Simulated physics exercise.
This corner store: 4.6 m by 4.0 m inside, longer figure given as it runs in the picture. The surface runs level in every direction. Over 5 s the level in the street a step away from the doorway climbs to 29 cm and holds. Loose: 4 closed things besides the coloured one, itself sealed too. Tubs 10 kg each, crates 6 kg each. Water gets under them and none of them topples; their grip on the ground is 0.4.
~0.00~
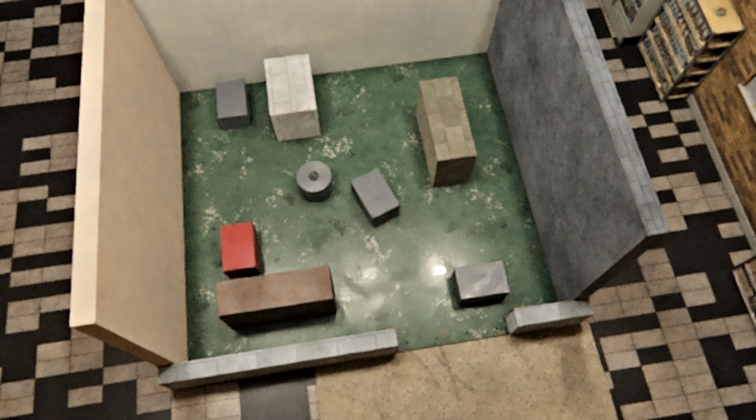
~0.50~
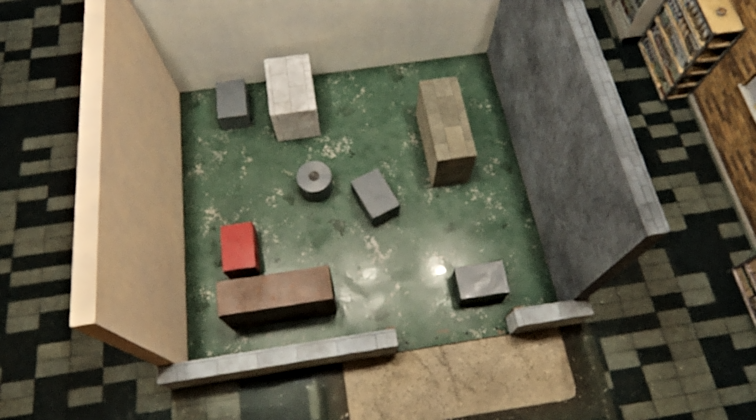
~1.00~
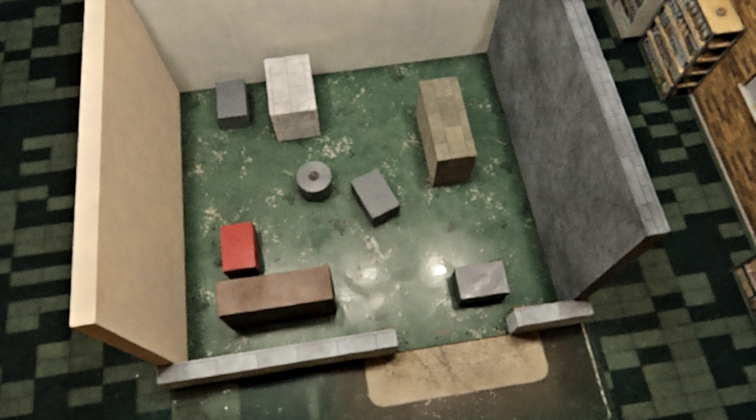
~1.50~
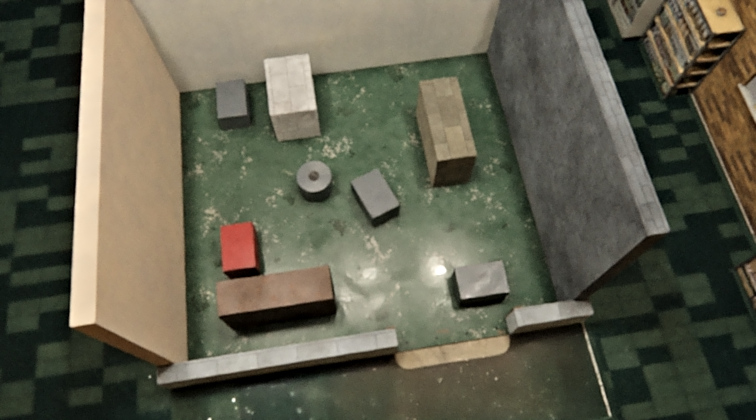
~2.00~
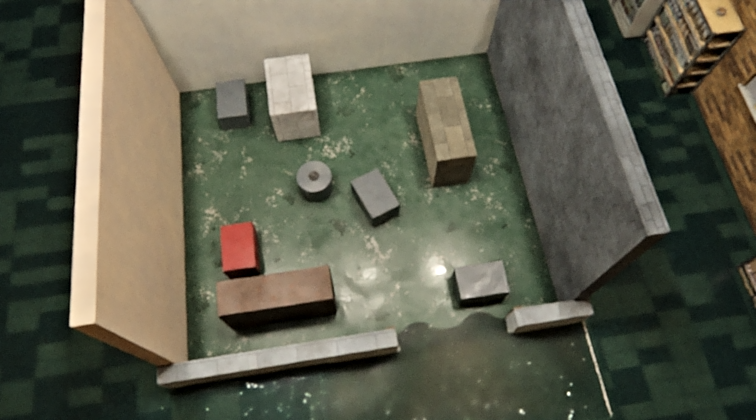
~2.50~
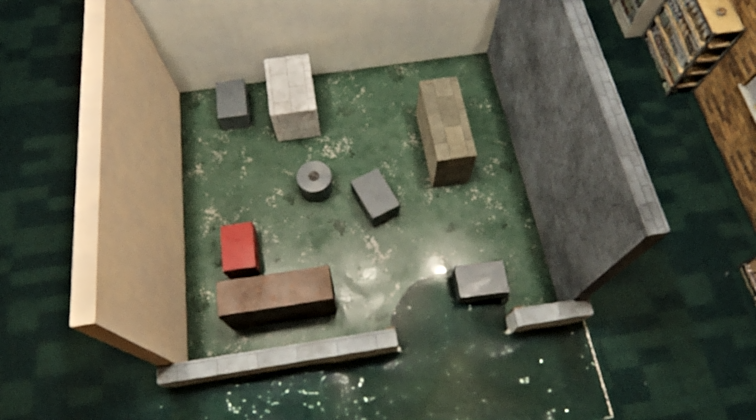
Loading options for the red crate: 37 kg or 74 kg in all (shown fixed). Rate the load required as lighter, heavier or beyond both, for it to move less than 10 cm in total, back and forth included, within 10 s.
Lighter.
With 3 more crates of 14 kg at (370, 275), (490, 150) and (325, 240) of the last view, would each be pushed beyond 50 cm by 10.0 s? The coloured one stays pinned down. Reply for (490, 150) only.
Its shift comes out greater than that.
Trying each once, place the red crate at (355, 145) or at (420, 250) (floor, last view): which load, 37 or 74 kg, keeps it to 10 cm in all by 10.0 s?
Log: Try 1 the heavier pick is required; try 2 the heavier pick is required.
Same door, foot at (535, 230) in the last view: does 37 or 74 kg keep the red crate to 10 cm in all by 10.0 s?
Okay, so only the heavy mass does.
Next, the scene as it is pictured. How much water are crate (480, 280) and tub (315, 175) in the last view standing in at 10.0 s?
Around 19 cm and 15 cm.
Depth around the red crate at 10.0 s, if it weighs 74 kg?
5 cm, roughly.
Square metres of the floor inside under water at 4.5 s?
I'd put it close to 7.0 m2.
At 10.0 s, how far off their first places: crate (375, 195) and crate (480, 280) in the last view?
150 cm, 300 cm.
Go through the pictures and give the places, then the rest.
The first frame shows the red crate at (238, 246), on the bottom; water covers 0.0 m2; 0 of 5 have shifted.
The second frame shows the red crate at (238, 246), on the bottom; 0.0 m2 under water; 0 of 5 have shifted.
The third frame shows the red crate at (238, 246) rests on the ground; 0.0 m2 under water; 0 of 5 have shifted.
The fourth frame shows the red crate at (238, 246) rests on the ground; 0.0 m2 under water; 0 of 5 have shifted.
The fifth frame shows the red crate at (238, 246), on the bottom; water covers 0.1 m2; 0 of 5 have shifted.
The sixth frame shows the red crate at (238, 246), on the bottom; 0.6 m2 under water; 0 of 5 have shifted.
After 3.5 s the red crate would be 0 cm from its start with 37 kg and 0 cm from its start with 74 kg; 0 cm of water round it then.
After 4.5 s the red crate would be 0 cm from its start with 37 kg and 0 cm from its start with 74 kg; 0 cm of water round it then.
After 7.0 s the red crate would be 0 cm from its start with 37 kg and 0 cm from its start with 74 kg; 1 cm of water round it then.
After 10.0 s the red crate would be 0 cm from its start with 37 kg and 0 cm from its start with 74 kg; 5 cm of water round it then.
